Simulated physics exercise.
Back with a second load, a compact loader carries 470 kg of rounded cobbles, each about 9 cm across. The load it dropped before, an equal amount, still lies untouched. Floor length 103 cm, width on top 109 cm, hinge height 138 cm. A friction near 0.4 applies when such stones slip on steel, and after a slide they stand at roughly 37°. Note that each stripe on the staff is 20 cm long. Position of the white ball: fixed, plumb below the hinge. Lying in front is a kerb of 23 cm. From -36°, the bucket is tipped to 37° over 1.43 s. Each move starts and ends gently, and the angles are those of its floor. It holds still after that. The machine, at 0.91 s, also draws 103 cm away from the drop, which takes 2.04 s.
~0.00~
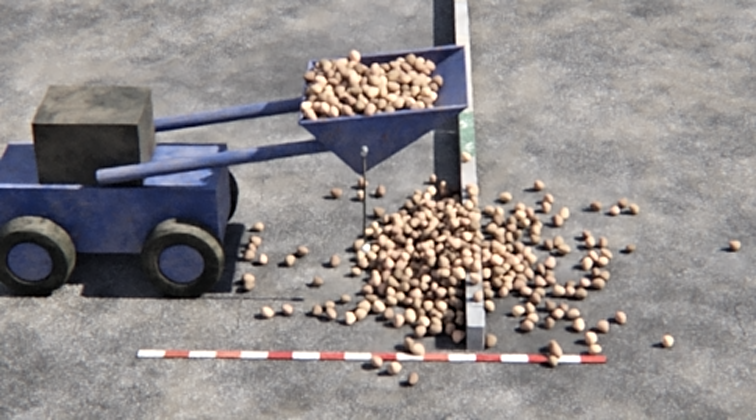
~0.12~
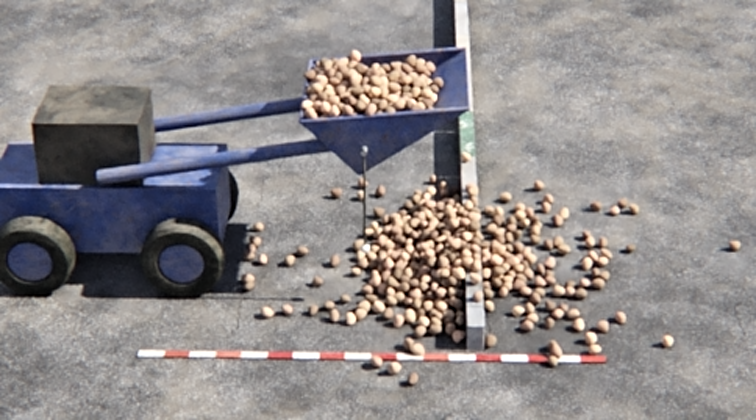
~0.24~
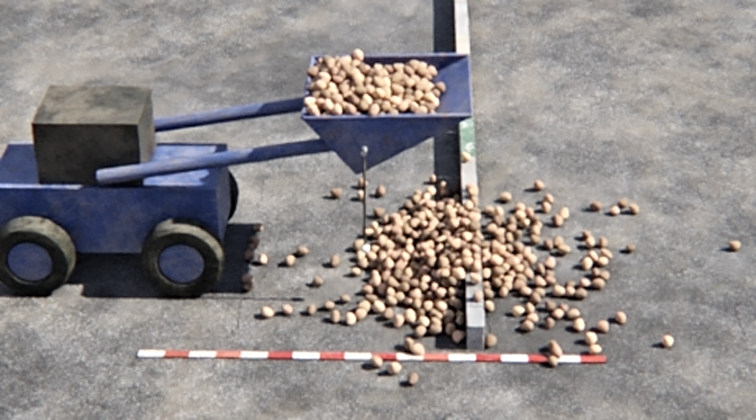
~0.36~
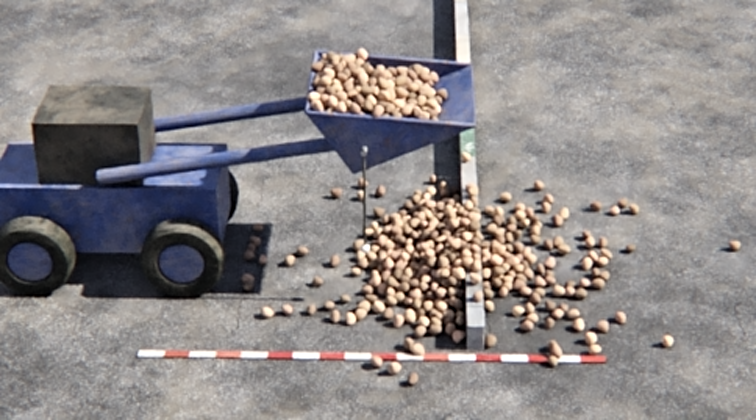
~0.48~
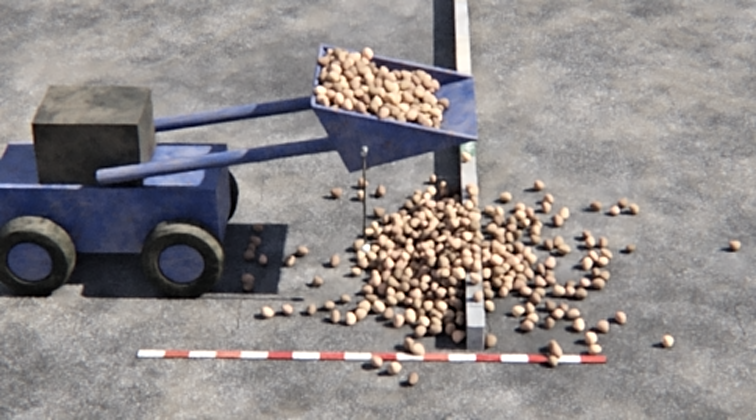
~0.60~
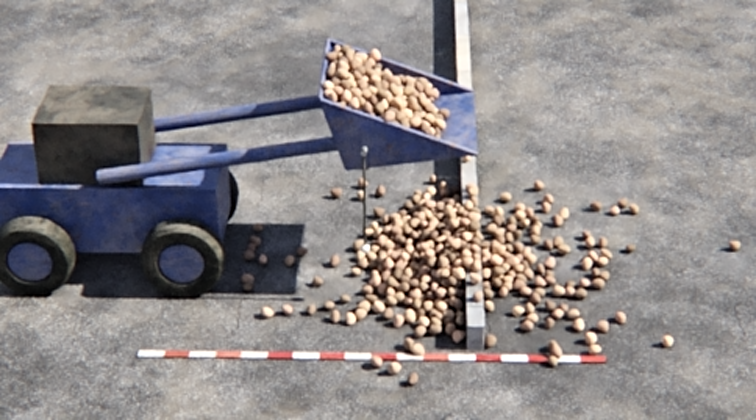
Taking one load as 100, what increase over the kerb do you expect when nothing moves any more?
32 out of 100.
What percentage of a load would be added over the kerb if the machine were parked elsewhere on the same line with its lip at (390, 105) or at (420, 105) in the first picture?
Around 0 and 5 percent respectively.
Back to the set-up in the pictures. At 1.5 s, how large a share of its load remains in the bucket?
Close to 40 in a hundred.
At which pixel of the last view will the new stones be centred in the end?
Their centre ends up near (441, 250).
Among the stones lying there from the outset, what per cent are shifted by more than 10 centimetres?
Around 20 in a hundred.
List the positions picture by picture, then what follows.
In the first picture, the bucket is at -36°, its lip at (468, 106); the top of the load is at (357, 73). The earlier load is highest near (462, 226), 32 cm above ground level, 79 % on this side of the kerb, 24 % over the kerb.
The second picture shows lip at (469, 109), floor tilted -35°, highest stones at (343, 73); the stones move at 0.1 m/s on average.
In the third picture, the bucket is at -31°, its lip at (472, 116); the top of the load is at (335, 72); the stones move at 0.2 m/s on average.
In the fourth picture, the bucket is at -24°, its lip at (475, 126); the top of the load is at (340, 69); the stones move at 0.3 m/s on average.
In the fifth picture, the bucket is at -17°, its lip at (477, 139); the top of the load is at (340, 63); the stones move at 0.3 m/s on average.
In the sixth picture, the bucket is at -8°, its lip at (477, 154); the top of the load is at (343, 61); the stones move at 0.4 m/s on average.
After 1.1 s the floor is at 25°; in per cent of one load, 100 in the bucket, 79 on this side of the kerb, 24 over the kerb; the foremost stones are at (641, 251).
After 1.5 s the floor is at 37°; in per cent of one load, 41 in the bucket, 128 on this side of the kerb, 33 over the kerb; the foremost stones are at (640, 245).
After 3.4 s the floor is at 37°; in per cent of one load, 0 in the bucket, 147 on this side of the kerb, 56 over the kerb; the foremost stones are at (675, 255).
After 6.1 s the floor is at 37°; in per cent of one load, 0 in the bucket, 147 on this side of the kerb, 56 over the kerb; the foremost stones are at (675, 255). Net gain over the kerb, 32.
